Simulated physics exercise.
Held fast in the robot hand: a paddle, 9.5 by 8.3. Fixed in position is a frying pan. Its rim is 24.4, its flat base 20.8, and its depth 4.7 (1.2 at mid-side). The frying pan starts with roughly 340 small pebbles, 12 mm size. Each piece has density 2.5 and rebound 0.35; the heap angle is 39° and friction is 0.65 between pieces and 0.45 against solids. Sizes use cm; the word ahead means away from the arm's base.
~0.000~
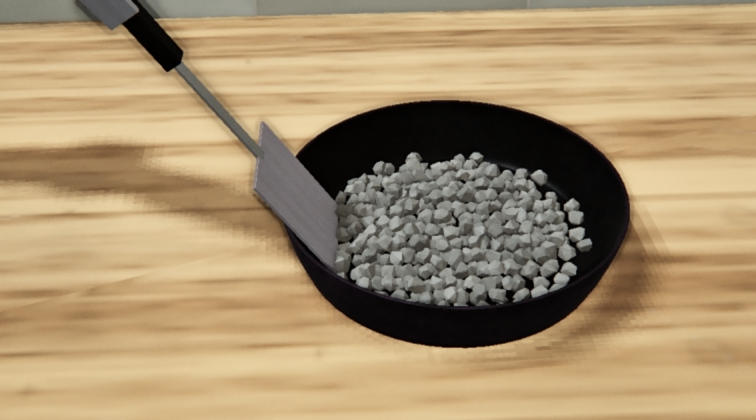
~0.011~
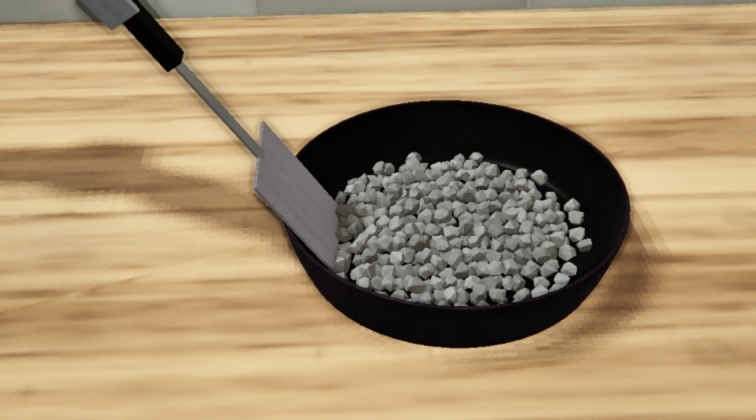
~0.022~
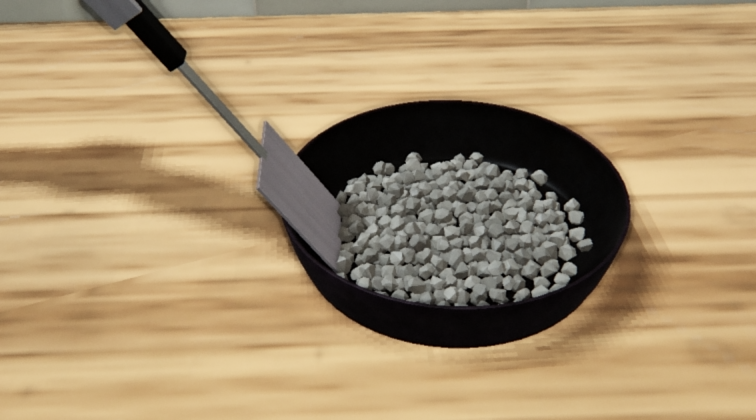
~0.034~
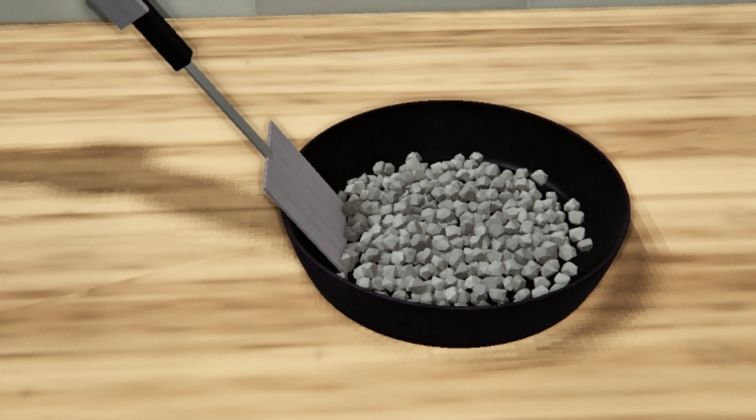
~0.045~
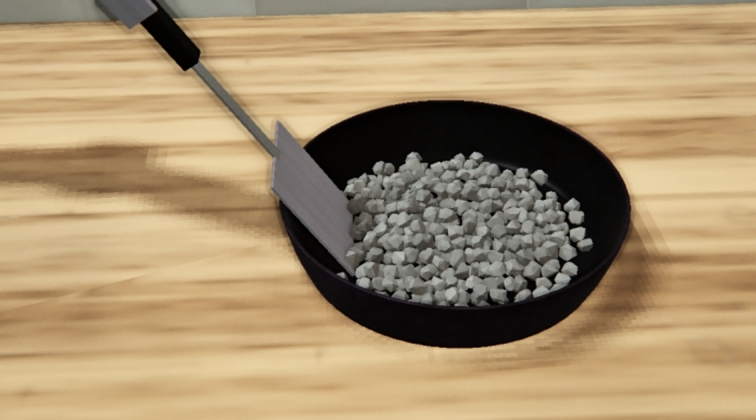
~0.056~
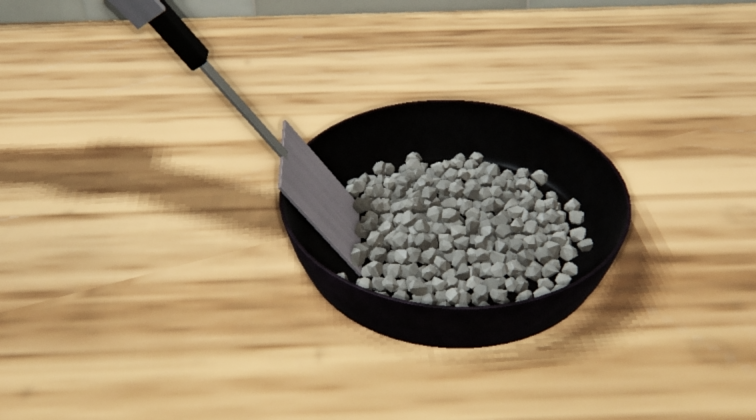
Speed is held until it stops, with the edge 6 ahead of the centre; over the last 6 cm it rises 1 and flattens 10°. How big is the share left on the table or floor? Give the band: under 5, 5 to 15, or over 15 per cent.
Under 5 per cent.
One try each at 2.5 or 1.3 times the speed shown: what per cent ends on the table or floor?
5 and 0 %.
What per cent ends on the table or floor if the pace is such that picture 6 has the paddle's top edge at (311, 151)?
I'd say around 5 per cent.
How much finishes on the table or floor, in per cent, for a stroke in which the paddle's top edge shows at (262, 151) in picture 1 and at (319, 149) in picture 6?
It works out to about 5 %, more or less.
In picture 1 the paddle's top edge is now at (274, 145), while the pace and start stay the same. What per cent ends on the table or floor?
About 0%.
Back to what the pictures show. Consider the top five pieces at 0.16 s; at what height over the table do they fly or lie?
About 4 centimetres.
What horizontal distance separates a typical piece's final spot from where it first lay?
Roughly 4 centimetres.
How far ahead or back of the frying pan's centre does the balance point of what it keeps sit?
Offset forward: Around 4.5 cm.
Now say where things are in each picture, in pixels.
The first frame shows paddle top edge at (258, 153), sloping 57°; upper third of the load around (444, 218), from x 340 to 585, top at y 160; 338 in the frying pan.
The second frame shows paddle top edge at (259, 153), sloping 57°; upper third of the load around (444, 219), from x 340 to 585, top at y 160.
The third frame shows paddle top edge at (261, 153), sloping 57°; upper third of the load around (444, 219), from x 340 to 585, top at y 160.
The fourth frame shows paddle top edge at (267, 152), sloping 57°; upper third of the load around (445, 219), from x 340 to 585, top at y 160.
The fifth frame shows paddle top edge at (274, 152), sloping 57°; upper third of the load around (442, 218), from x 340 to 585, top at y 160.
The sixth frame shows paddle top edge at (282, 152), sloping 57°; upper third of the load around (444, 218), from x 340 to 585, top at y 160; 338 in the frying pan.
After 0.16 s, sloping 57°, highest piece 4 above the table; 338 in the frying pan.
After 0.26 s, sloping 53°, highest piece 5 above the table; 338 in the frying pan.
After 0.52 s, sloping 47°, highest piece 8 above the table; 333 in the frying pan, 2 on the table or floor, 3 on the blade or in flight.
After 1.57 s, sloping 47°, highest piece 5 above the table; 333 in the frying pan, 5 on the table or floor.
At rest, 333 in the frying pan, 5 on the table or floor. That is 1 % on the table or floor.
